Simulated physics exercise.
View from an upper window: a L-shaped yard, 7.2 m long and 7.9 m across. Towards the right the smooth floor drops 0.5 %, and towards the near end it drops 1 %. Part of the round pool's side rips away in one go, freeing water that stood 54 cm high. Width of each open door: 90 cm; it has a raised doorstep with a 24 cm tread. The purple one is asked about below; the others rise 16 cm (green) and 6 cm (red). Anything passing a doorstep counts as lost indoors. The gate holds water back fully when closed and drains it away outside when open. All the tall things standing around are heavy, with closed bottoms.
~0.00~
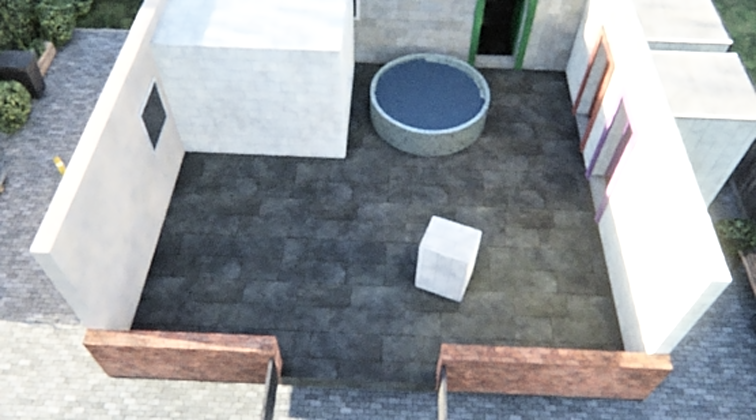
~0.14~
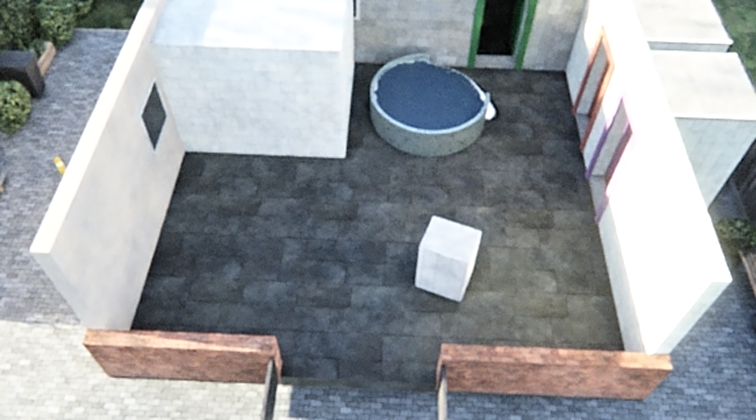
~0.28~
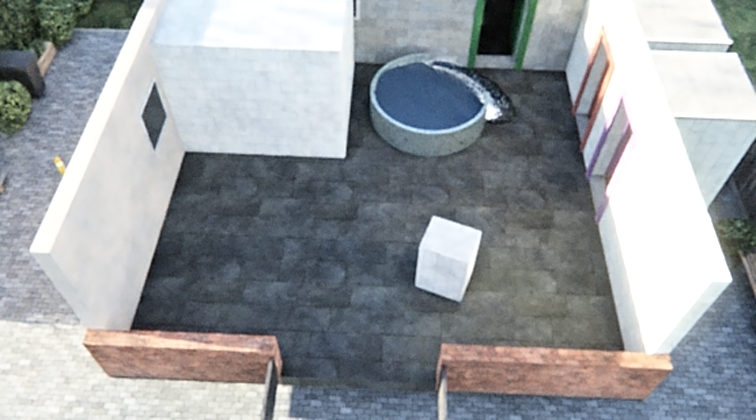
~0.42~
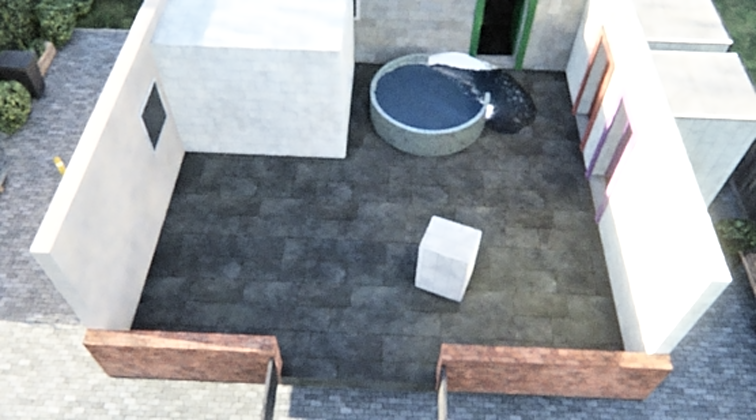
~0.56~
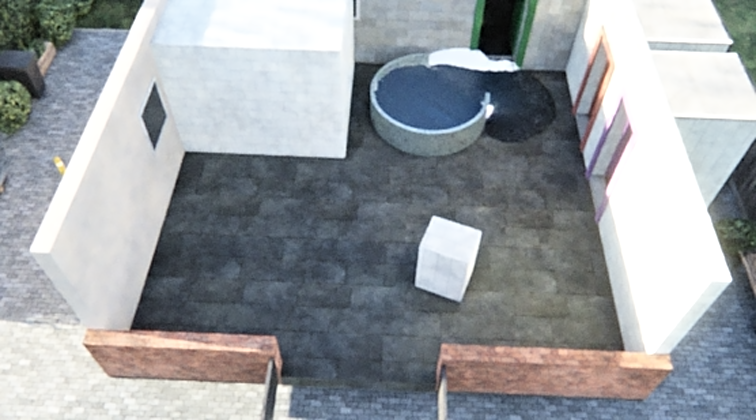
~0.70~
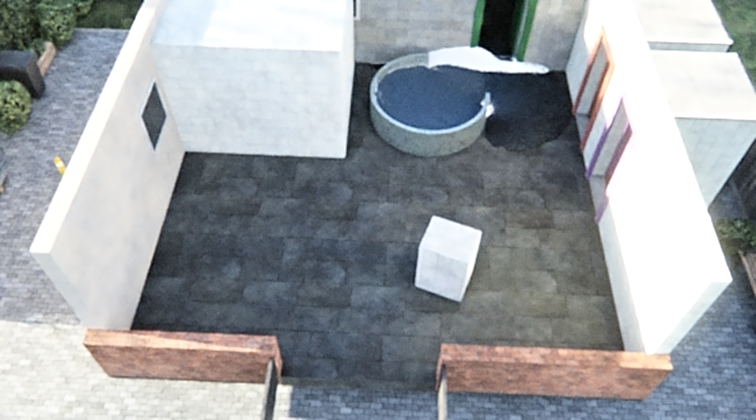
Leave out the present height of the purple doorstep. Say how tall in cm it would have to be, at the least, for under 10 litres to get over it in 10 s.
Some 5 cm would be enough.
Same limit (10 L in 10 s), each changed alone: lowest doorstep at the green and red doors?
About 26 cm at green and about 17 cm at red.
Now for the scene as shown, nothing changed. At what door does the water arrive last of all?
The purple door.
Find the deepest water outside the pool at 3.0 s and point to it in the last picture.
(563, 86).
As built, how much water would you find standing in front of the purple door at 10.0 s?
Roughly 4.5 cm deep.
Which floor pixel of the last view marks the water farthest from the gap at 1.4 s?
In the last picture, around (576, 153).
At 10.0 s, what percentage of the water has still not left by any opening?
Roughly 84 percent of the water remains.
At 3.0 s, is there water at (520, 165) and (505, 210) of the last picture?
In order, the two points are soaked and soaked.
After 1.4 s water covers 10 % of the floor, deepest (51 cm) near (560, 75); it has not reached the purple door.
After 3.0 s water covers 30 % of the floor, deepest (30 cm) near (563, 86); 7 cm at the purple door, 0 litres in over its 17 cm doorstep.
After 10.0 s water covers 70 % of the floor, deepest (12 cm) near (610, 377); 4 cm at the purple door, 0 litres in over its 17 cm doorstep.
At the purple door as built, the water arrived by 2.1 s and peaked near 9 cm at 2.6 s.
With a doorstep of 4 cm, 20 litres would have come in within the 10 s; with 5.5 cm, 7 litres. So under 10 litres takes about 5 cm.
